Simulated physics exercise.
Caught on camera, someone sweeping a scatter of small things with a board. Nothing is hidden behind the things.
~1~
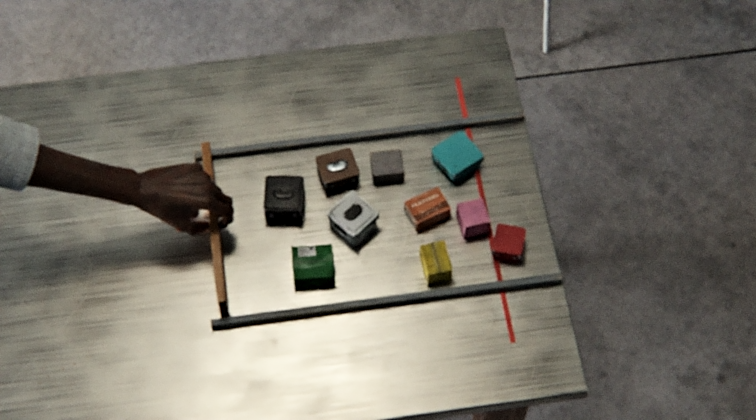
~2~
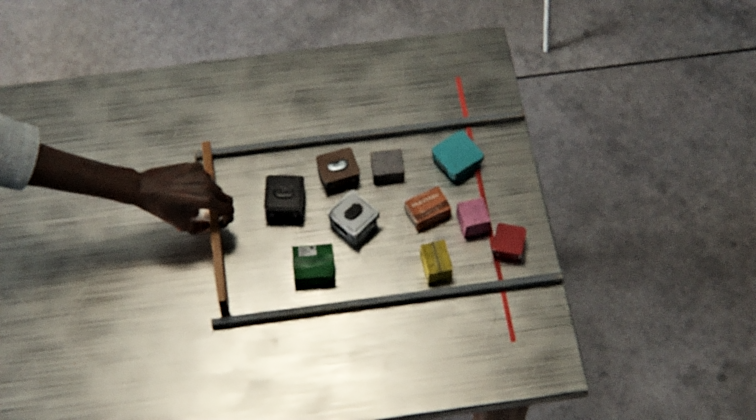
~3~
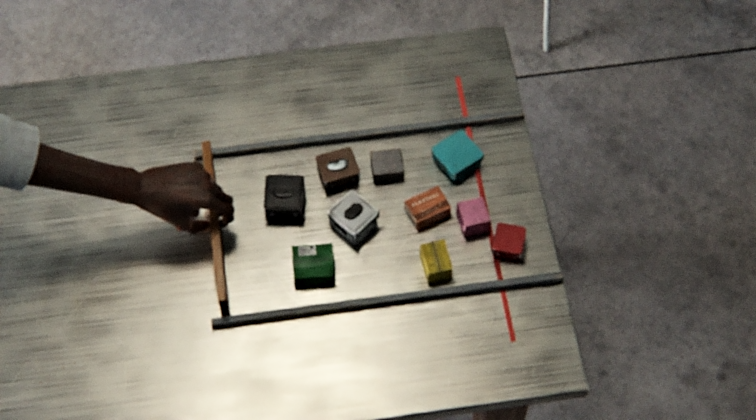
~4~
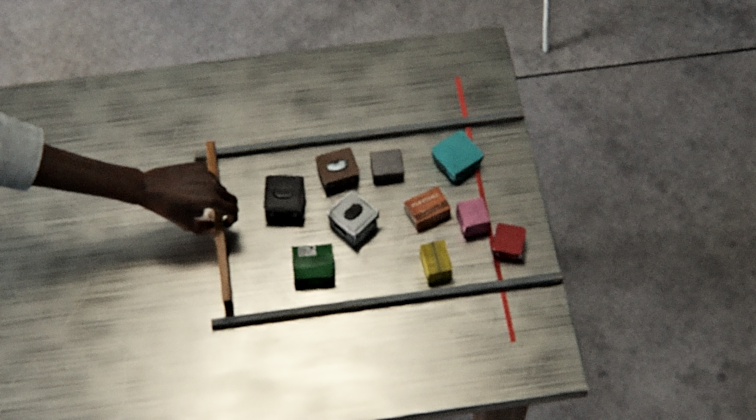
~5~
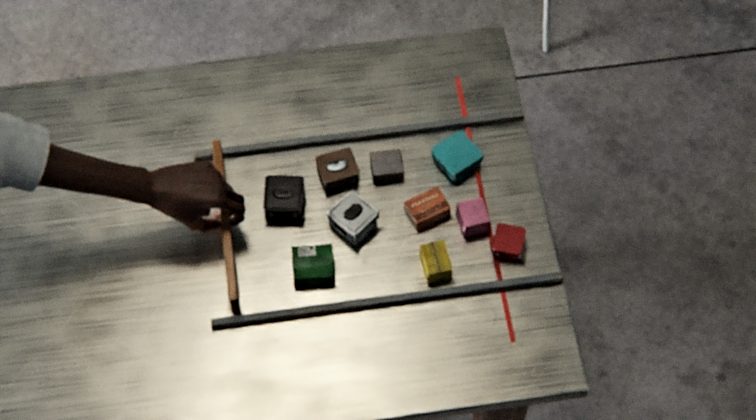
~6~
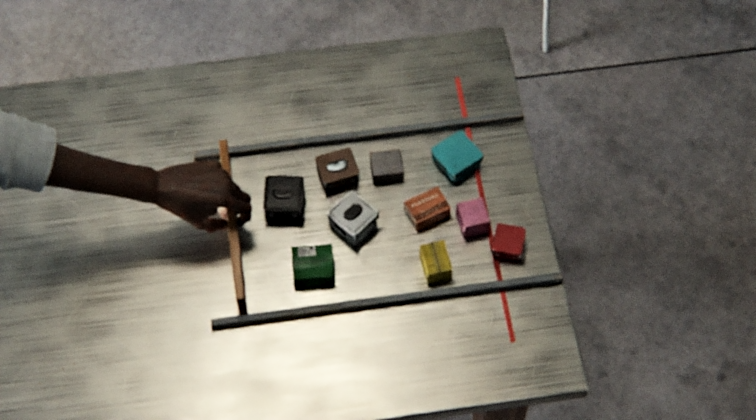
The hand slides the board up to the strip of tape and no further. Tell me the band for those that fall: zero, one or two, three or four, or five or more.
As it turns out, the number that fall off is three or four.
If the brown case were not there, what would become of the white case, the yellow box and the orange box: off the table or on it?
The white case stays on, the yellow box holds on, the orange box stays on.
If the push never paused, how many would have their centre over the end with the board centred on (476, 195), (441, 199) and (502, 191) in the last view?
The counts: 3, 1 and 6.
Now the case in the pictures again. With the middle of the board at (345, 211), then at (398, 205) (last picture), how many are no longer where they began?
By then 6, and 10.
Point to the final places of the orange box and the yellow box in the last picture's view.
The orange box at (537, 189), the yellow box at (549, 250).
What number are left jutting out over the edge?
Overhanging: 4.
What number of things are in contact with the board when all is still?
That makes 3.
Soon after, none off yet; red case at rest near (508, 243); pink block at rest near (473, 218); turquoise case at rest near (457, 157).
After that, none off yet; red case displaced a little near (519, 247); pink block displaced about its own width near (499, 217); turquoise case displaced well along near (520, 139).
In the end, the number that fall off is three or four; gone, grey block, turquoise case and red case.
